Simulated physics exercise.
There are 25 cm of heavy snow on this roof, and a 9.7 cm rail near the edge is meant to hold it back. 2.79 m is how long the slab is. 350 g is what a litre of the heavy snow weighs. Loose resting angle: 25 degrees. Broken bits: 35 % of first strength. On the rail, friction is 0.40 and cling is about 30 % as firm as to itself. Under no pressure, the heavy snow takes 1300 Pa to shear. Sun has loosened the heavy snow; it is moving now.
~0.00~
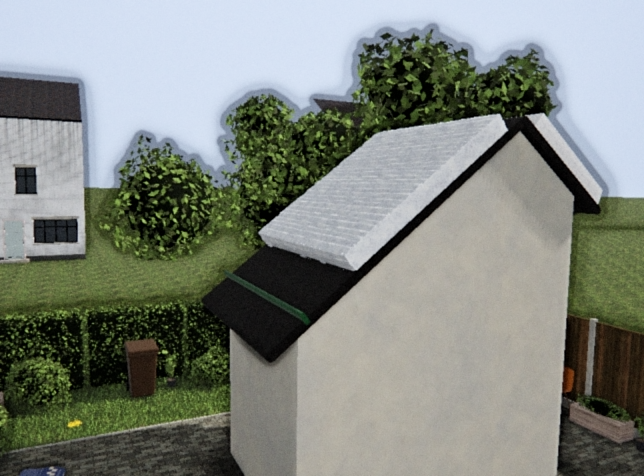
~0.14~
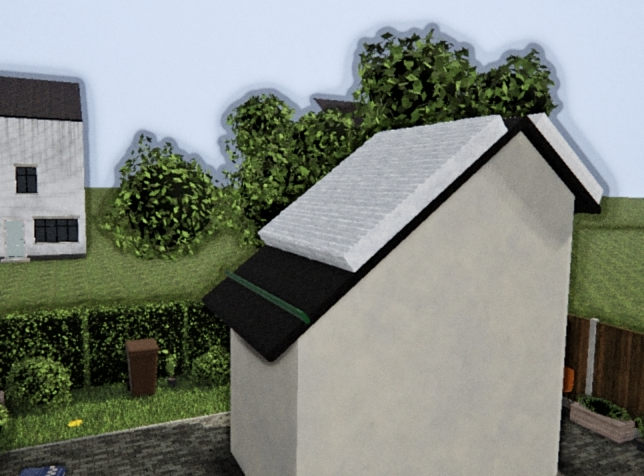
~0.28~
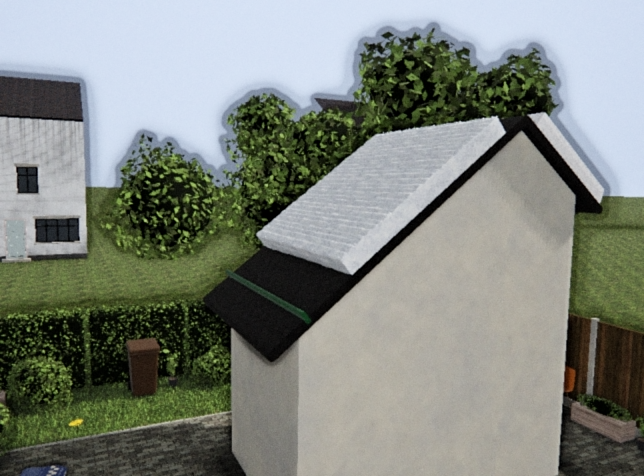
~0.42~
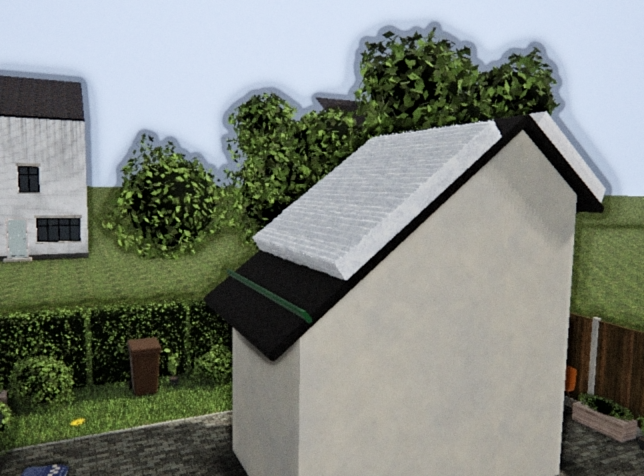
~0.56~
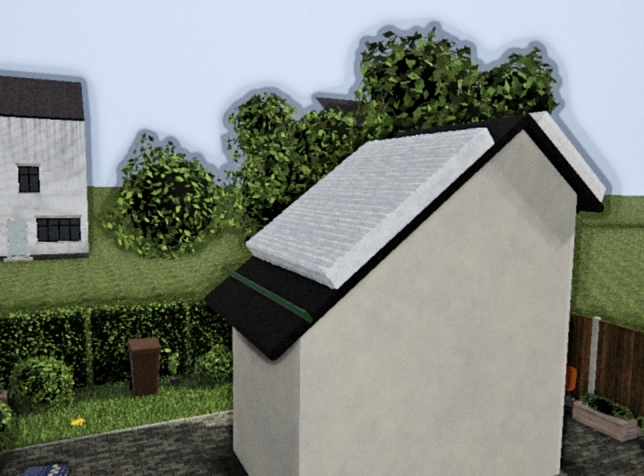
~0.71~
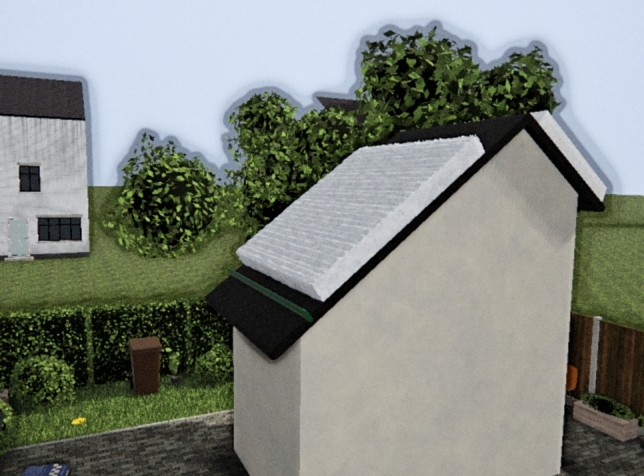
To begin with, a thick white slab of snow lies on the dark sloping roof of a small pale building, above a thin green strip near the lower edge. The slab slides slowly down to the left, then more quickly, exposing dark roof below the ridge and drawing close to the strip.
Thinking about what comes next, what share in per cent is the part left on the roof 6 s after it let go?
It should be roughly 47 %.
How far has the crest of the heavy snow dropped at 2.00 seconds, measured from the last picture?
The gap comes to about 1.1 metres.
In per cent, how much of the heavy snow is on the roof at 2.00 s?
About 60 %.
By 1.30 s, 89 % of the snow is on the roof.
By 2.00 s, 59 % of the snow is on the roof.
By 2.70 s, 47 % of the snow is on the roof.
By 3.40 s, 47 % of the snow is on the roof.
By 6.00 s, at the end, 47 % of the snow is on the roof.
